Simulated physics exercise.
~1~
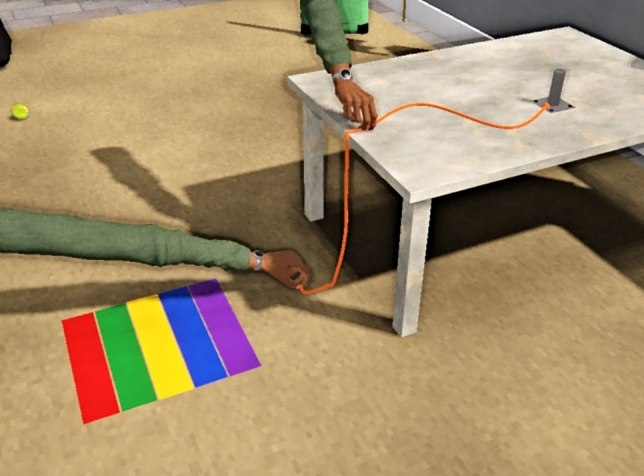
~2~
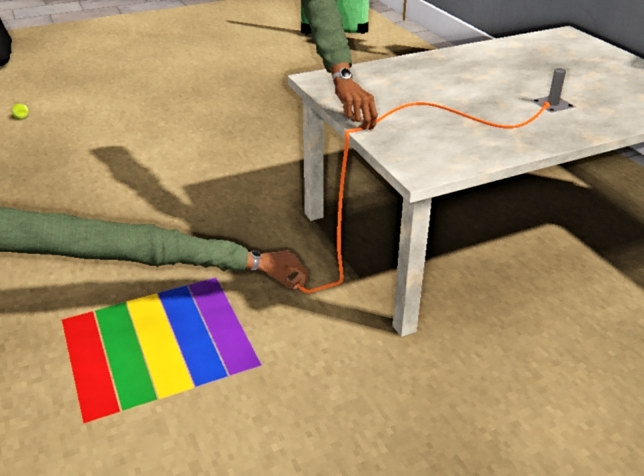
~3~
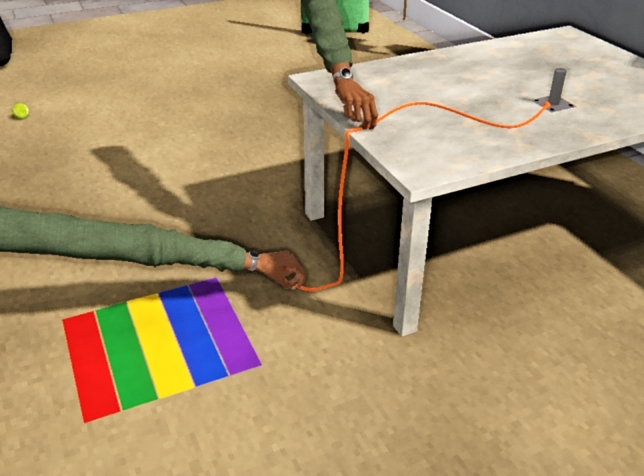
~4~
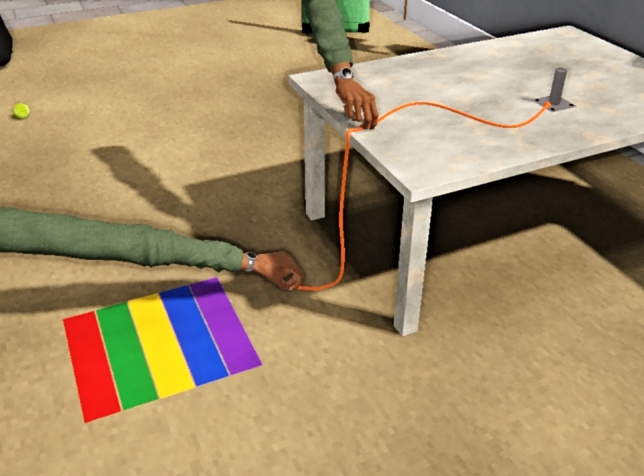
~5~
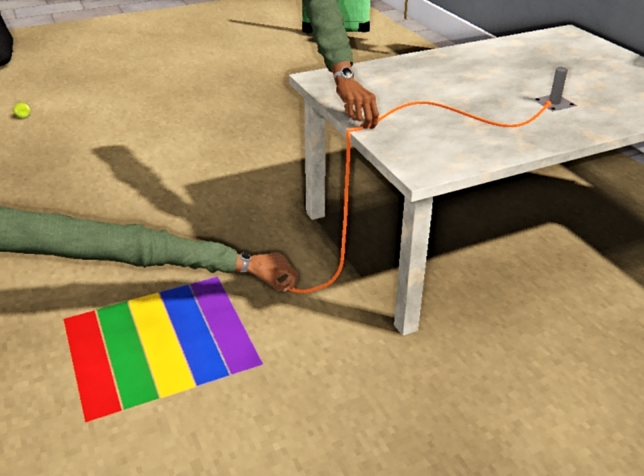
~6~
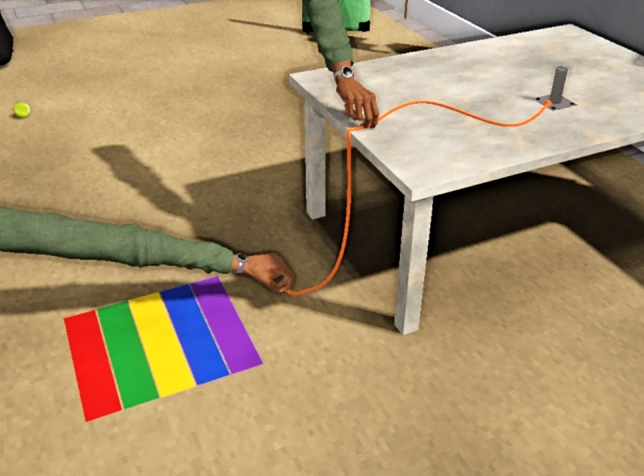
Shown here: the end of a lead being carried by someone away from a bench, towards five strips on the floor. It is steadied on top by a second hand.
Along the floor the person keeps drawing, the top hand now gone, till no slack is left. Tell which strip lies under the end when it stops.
The green strip.
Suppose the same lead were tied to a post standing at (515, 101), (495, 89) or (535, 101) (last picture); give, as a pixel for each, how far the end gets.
About (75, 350), (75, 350) and (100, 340).
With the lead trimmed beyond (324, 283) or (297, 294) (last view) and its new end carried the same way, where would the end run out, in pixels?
Case by case: (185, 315), then (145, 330).
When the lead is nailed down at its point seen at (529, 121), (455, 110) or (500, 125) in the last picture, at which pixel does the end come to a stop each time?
Taking them in turn, I'd expect around (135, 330), (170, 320) and finally (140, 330).
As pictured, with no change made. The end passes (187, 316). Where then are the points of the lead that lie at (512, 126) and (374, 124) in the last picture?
In order: (484, 111) and (341, 164).
A little later, end near (188, 316); over blue.
Next, end near (146, 328); over yellow.
When it is tight, end near (121, 336); over green. It gets as far as the green strip.
